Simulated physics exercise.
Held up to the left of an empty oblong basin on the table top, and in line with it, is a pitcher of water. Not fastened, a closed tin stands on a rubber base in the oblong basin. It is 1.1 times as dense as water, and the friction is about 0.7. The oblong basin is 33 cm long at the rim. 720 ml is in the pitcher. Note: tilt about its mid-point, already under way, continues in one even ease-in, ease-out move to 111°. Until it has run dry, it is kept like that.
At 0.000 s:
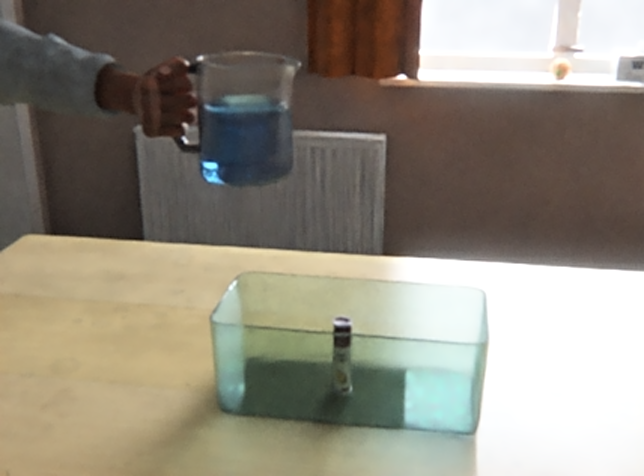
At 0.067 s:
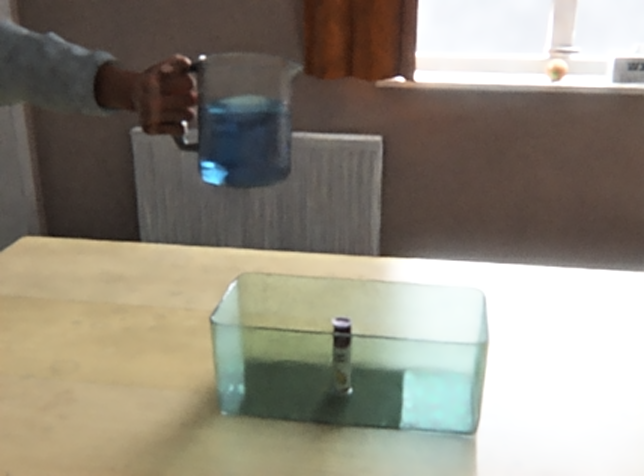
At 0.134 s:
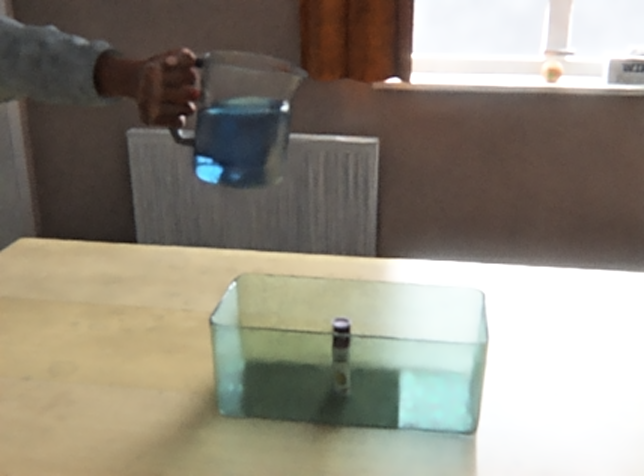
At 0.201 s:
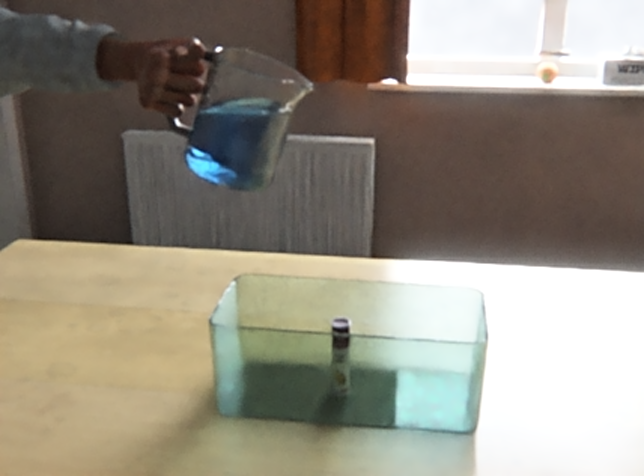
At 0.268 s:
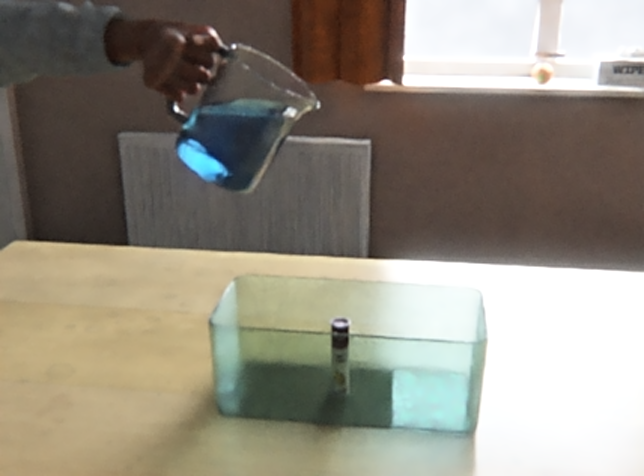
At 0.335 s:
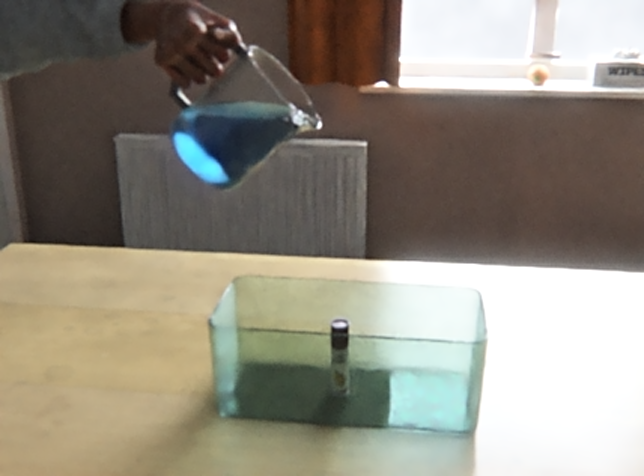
A hand tilting a glass pitcher of blue water rightward above a clear greenish basin with a small upright container inside.
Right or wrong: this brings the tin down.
Wrong, the tin stays up.
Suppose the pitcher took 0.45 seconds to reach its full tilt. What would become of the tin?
The tin stays balanced.
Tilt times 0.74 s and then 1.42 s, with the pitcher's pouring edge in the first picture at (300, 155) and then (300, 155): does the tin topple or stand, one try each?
In the first try it comes down; in the second it comes down.
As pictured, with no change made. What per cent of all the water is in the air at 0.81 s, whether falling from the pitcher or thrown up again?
26 per cent, roughly.
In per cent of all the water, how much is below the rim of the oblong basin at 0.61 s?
Fraction in basin: Approx. 4%.
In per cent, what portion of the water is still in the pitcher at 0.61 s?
Close to 62 in a hundred.
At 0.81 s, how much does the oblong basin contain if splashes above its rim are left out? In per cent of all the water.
58 per cent or thereabouts.
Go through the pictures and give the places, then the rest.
The first frame shows tilt 0°; pouring edge (300, 63); surface from (204, 101) to (288, 104); the oblong basin's rim runs from (225, 297) to (488, 316); the tin's top is at (343, 324).
The second frame shows tilt 2°; pouring edge (302, 66); surface from (205, 102) to (289, 105).
The third frame shows tilt 9°; pouring edge (307, 74); surface from (204, 104) to (290, 106).
The fourth frame shows tilt 19°; pouring edge (314, 87); surface from (201, 107) to (292, 108).
The fifth frame shows tilt 32°; pouring edge (319, 105); surface from (192, 118) to (298, 111).
The sixth frame shows tilt 47°; pouring edge (320, 127); surface from (181, 114) to (309, 119).
By 0.61 s the tilt is 102° and 62 per cent is still to pour; the tin stands where it began.
By 0.81 s the tilt is 111° and 16 per cent is still to pour; the tin stands where it began.
By 1.01 s the tilt is 111° and 2 per cent is still to pour; the tin stands where it began.
By 1.24 s the tilt is 111° and 0 per cent is still to pour; the tin stands where it began.
At rest the tin stands where it began.
